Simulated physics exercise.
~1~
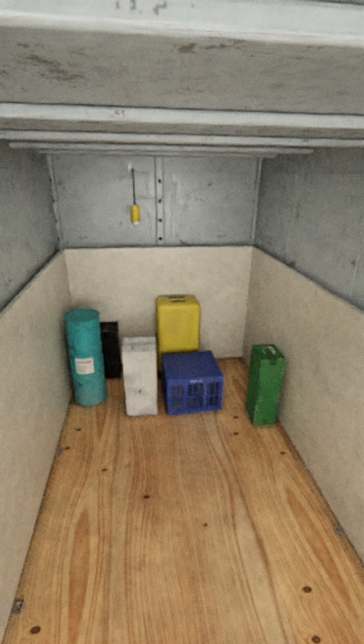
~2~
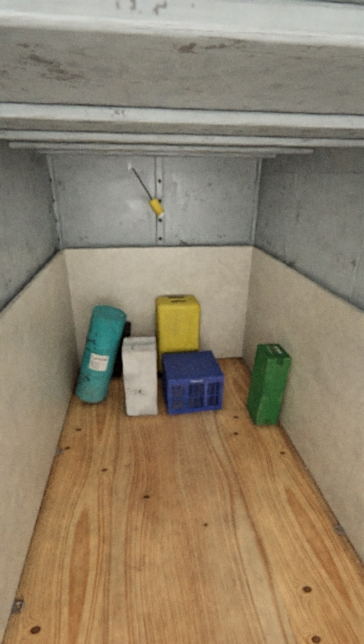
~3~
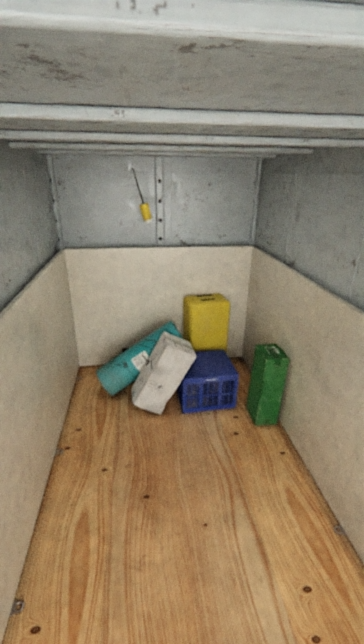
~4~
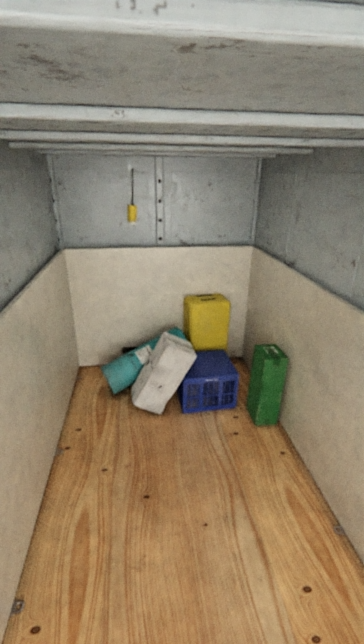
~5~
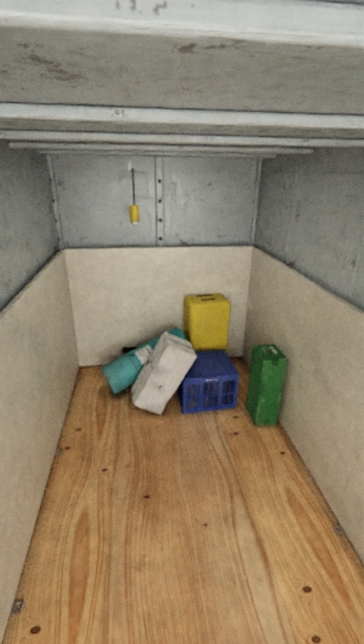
A turquoise drum topples right against a leaning white box while the green box stays upright.
